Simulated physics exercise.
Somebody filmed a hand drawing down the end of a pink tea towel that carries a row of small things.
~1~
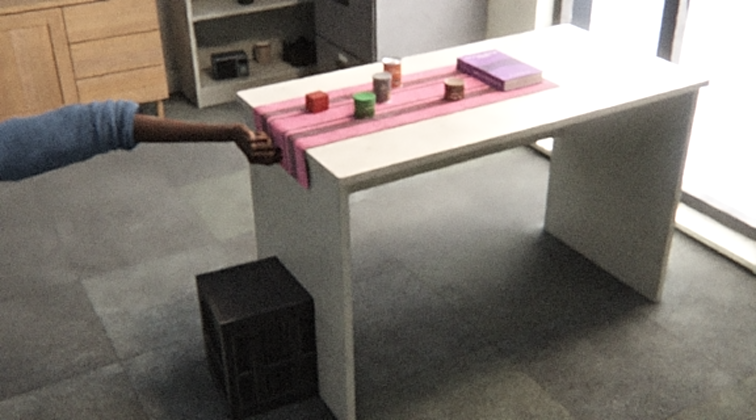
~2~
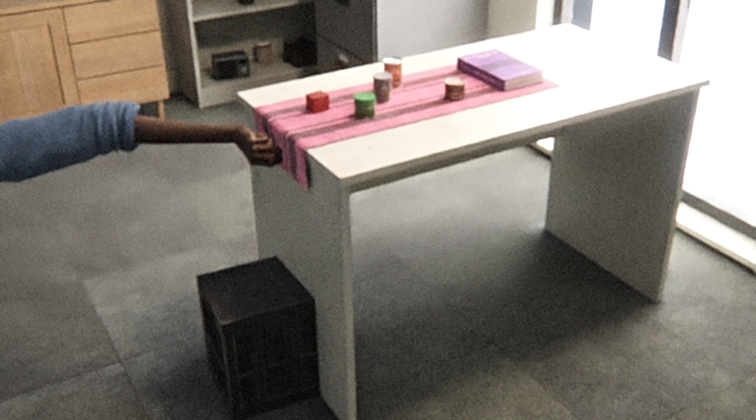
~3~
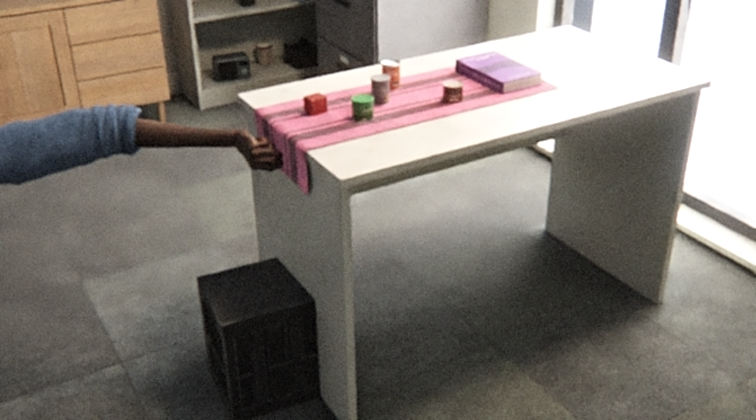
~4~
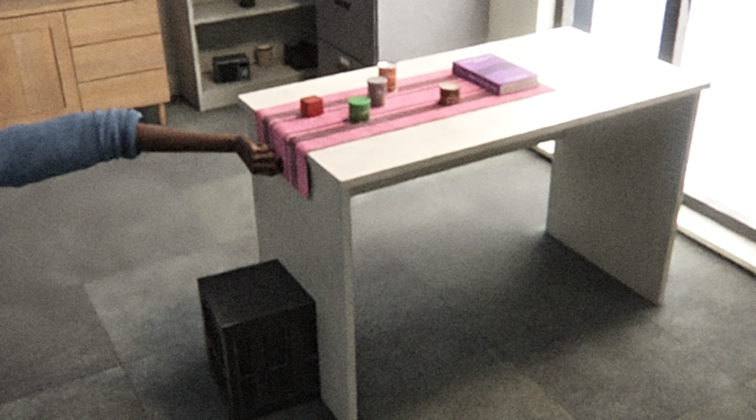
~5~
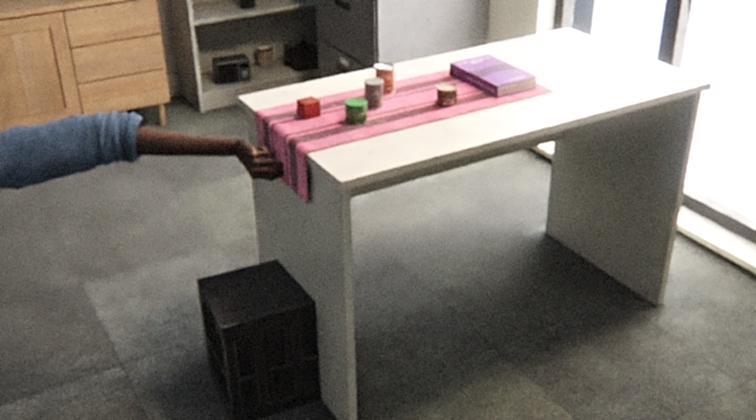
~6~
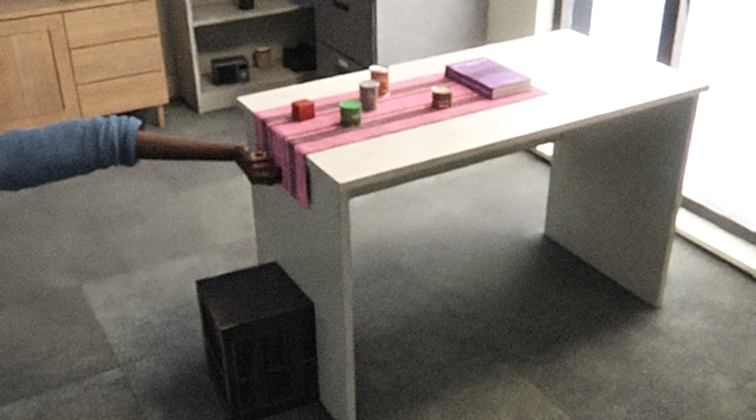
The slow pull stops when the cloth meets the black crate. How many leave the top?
Over the edge go three.
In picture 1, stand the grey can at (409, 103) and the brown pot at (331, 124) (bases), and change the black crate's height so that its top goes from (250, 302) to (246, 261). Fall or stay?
The grey can survives; the brown pot goes over.
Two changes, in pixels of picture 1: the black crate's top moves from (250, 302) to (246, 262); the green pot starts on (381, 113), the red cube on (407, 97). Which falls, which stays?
The green pot stays on; the red cube holds on.
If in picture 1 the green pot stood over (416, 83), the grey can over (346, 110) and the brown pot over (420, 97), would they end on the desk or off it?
The green pot survives, the grey can is carried off, the brown pot survives.
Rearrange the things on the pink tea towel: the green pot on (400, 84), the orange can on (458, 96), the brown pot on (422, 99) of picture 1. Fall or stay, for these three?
The green pot stays on, the orange can stays on, the brown pot stays on.
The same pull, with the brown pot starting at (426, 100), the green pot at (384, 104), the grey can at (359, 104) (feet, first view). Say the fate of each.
The brown pot remains up; the green pot tumbles off; the grey can is carried off.
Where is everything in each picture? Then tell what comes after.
The first frame shows hem (308, 189); red cube (317, 94); green pot (364, 96); grey can (382, 75); orange can (392, 60); brown pot (455, 81); top of the crate (250, 302).
The second frame shows hem (307, 190); red cube (317, 94).
The third frame shows hem (308, 194); green pot (362, 98).
The fourth frame shows hem (308, 200); grey can (376, 79); top of the crate (251, 305).
The fifth frame shows hem (308, 204); orange can (385, 66).
The sixth frame shows hem (308, 209); red cube (303, 102); green pot (350, 104); grey can (368, 83); orange can (380, 68); brown pot (442, 89).
Soon after, hem near (283, 238); red cube gone.
After that, hem on the crate; red cube, green pot and grey can gone.
In the end, hem on the crate; red cube, green pot and grey can gone. The desk loses three.
